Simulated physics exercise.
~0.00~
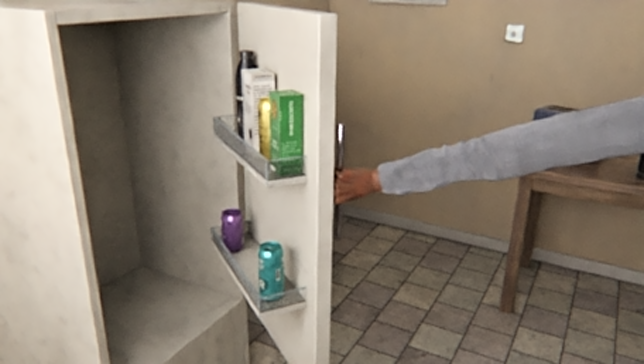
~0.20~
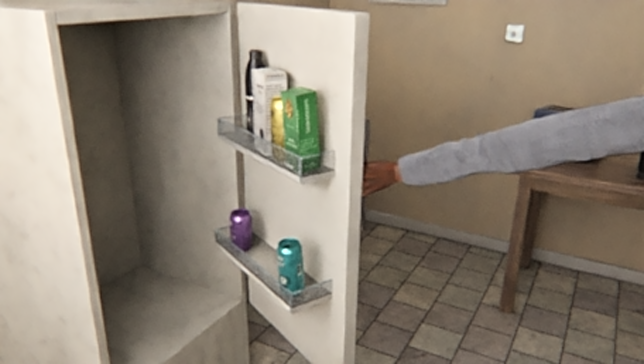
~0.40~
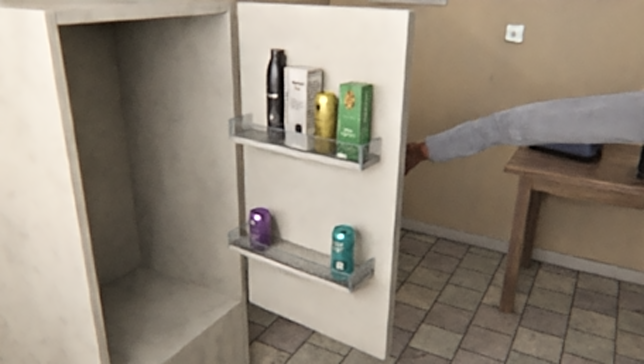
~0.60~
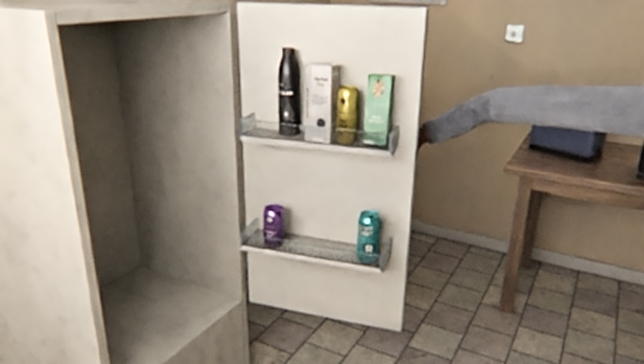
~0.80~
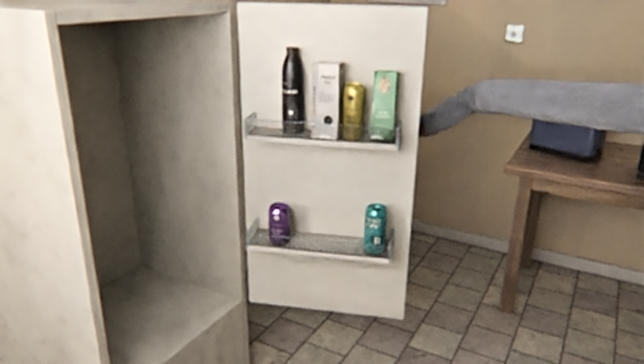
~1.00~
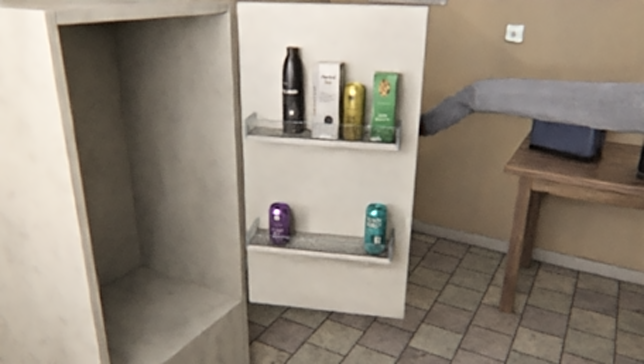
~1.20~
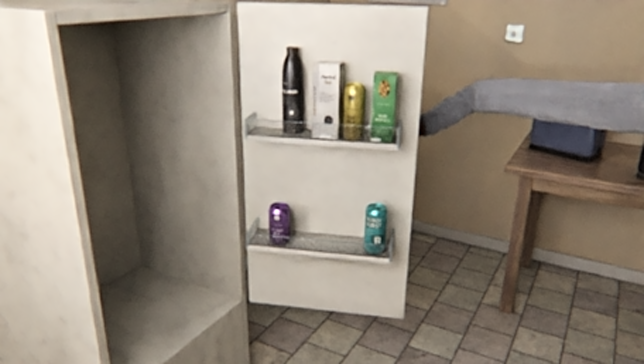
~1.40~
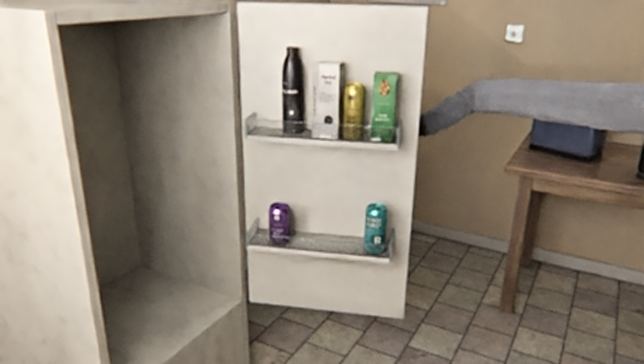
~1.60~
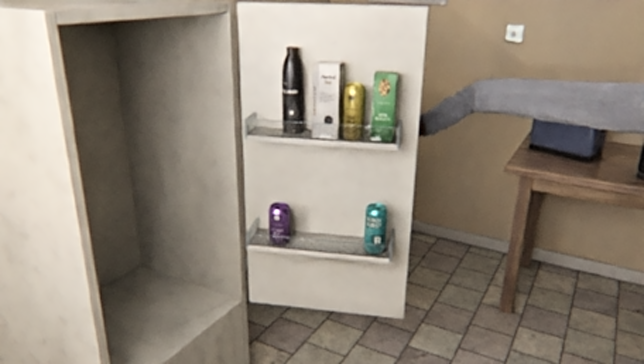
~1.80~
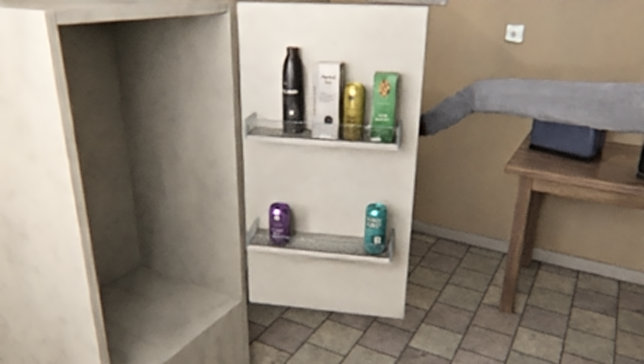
In a room with a tiled floor, a grey-sleeved arm swung a cooler door wide open to the right, carrying bottles, cans and cartons on its two racks, then the door stopped and all six items stayed standing in place.
